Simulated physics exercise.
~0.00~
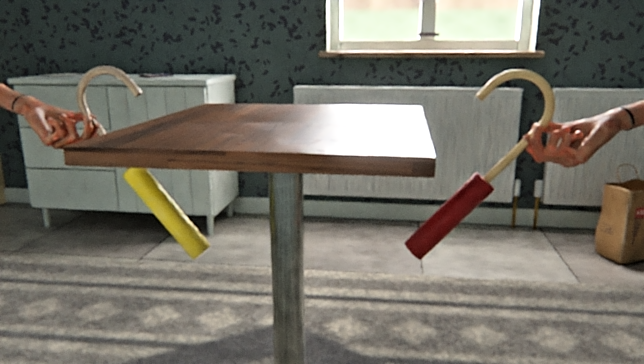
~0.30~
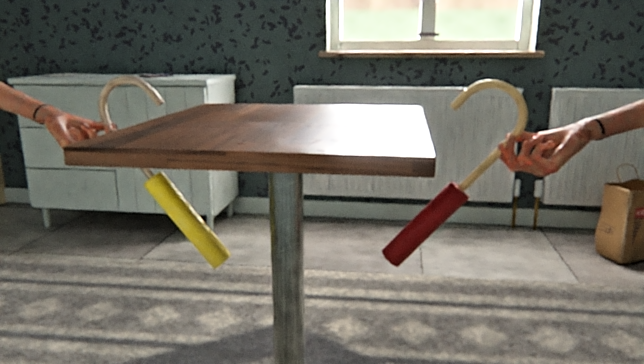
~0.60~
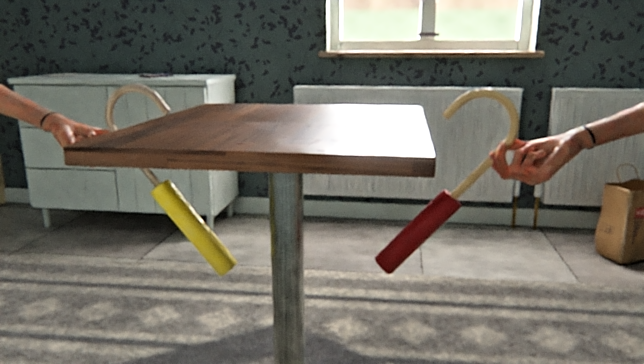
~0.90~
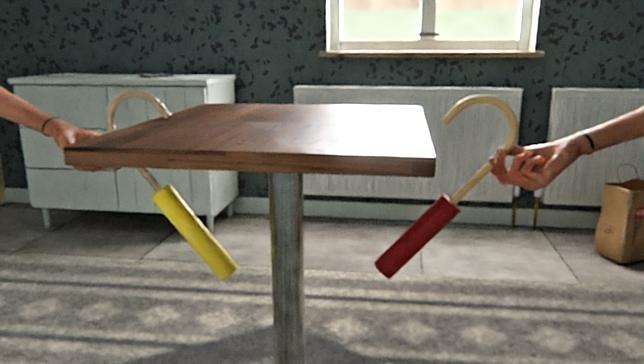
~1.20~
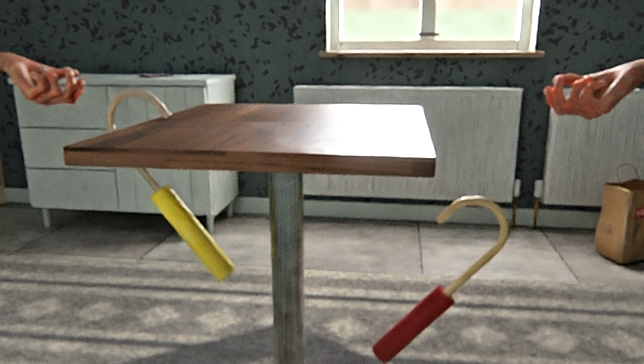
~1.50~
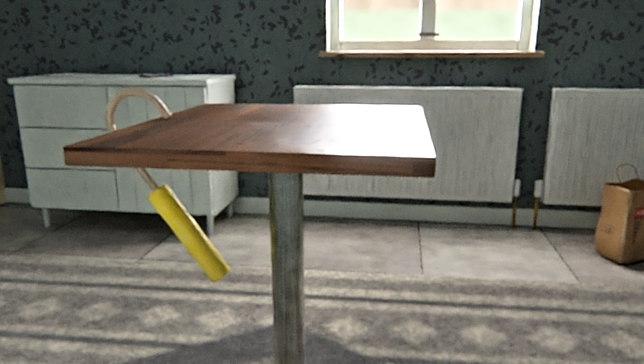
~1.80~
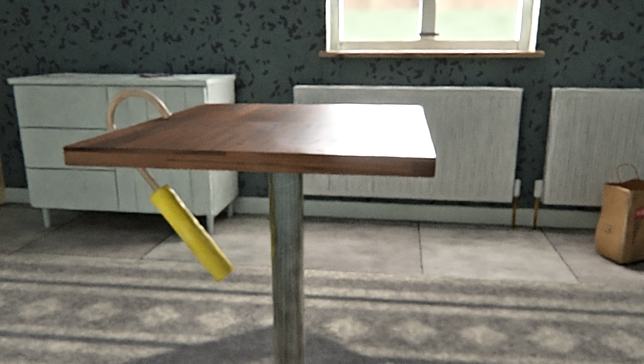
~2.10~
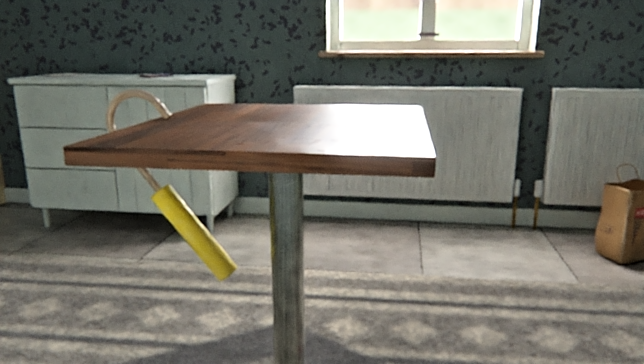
A small brown table on a grey metal leg stands in the middle of a room, seen from the side by a still camera, with a pale chest of drawers, white radiators, a window and a paper bag behind it. A hand at each end holds a folded umbrella with a curved handle, yellow on the left and red on the right. The hands move both umbrellas inward and slightly down towards the table's edges. Then the fingers open and the hands draw back. The red umbrella drops past the right edge and out of sight, while the yellow one stays hanging at the left.
